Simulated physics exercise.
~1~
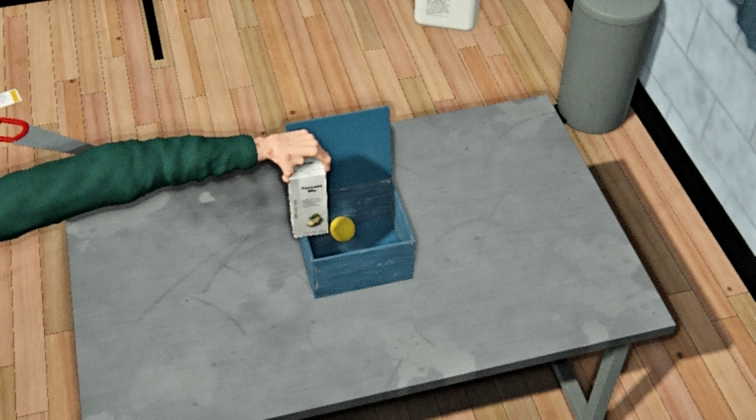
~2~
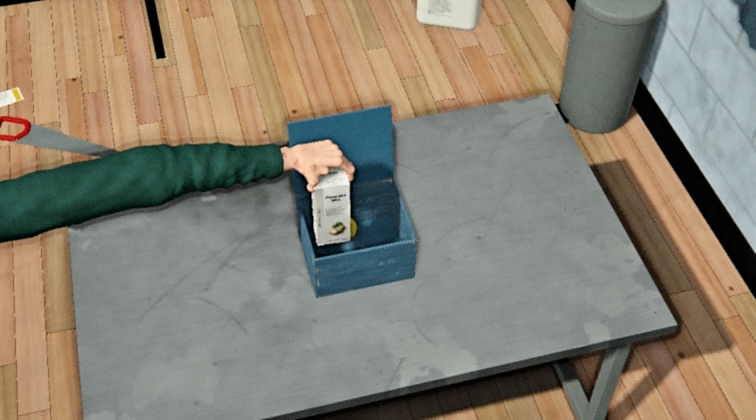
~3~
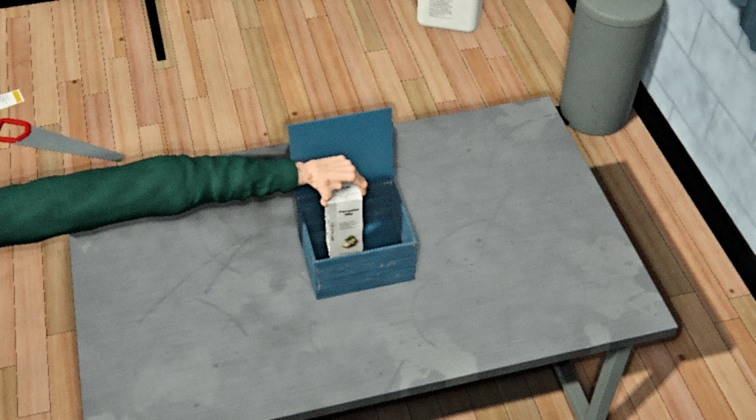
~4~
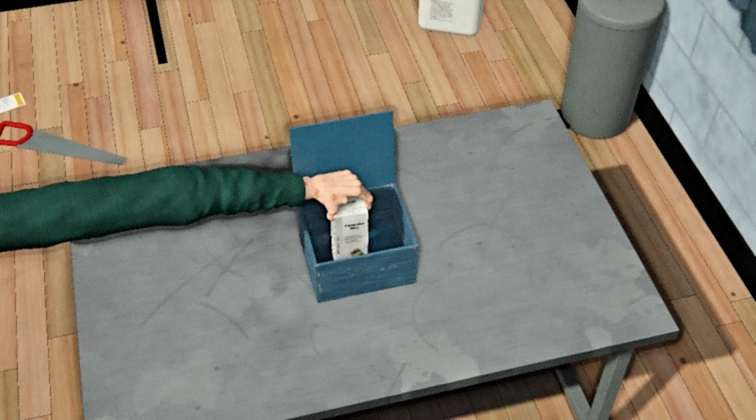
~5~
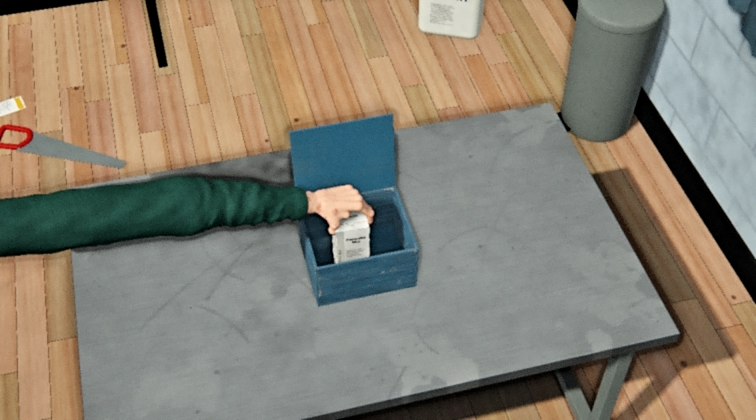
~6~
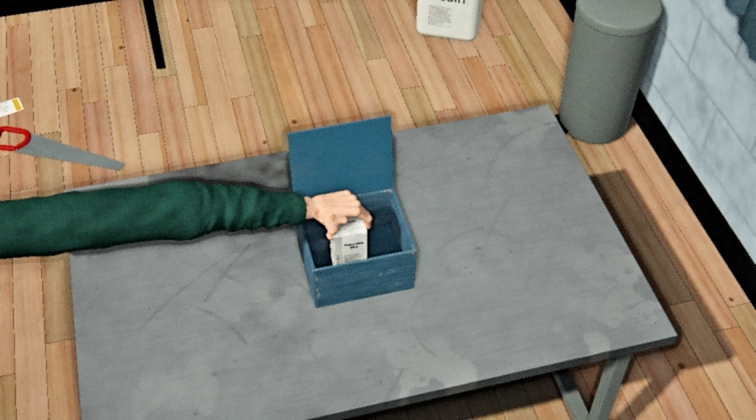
On a gray table, a hand in a green sleeve moves a white carton rightward over an open blue storage box, passing in front of a yellow lemon, then lowers the carton inside, keeping its fingers on the top.
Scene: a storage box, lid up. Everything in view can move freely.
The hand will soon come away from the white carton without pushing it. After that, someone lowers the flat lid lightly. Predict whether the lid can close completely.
My guess is the lid remains aloft.
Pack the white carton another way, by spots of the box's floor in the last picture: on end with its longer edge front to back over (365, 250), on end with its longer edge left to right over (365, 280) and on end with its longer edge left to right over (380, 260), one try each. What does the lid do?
The first attempt ends with the lid standing open, the second with it standing open, and the third with it standing open.
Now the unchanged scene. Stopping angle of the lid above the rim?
I'd say roughly 30 degrees above the rim.
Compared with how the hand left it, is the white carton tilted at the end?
By the end it has kept its angle.
Then, 1.00 s past the last view, lid starting down.
Then, 1.40 s past the last view, lid 70° above the rim.
Then, 1.60 s past the last view, lid 56° above the rim.
Then, 1.90 s past the last view, lid 31° above the rim.
Finally, lid 28° above the rim; both still in place. Final places as the last picture's camera would see them, white carton near (349, 252).
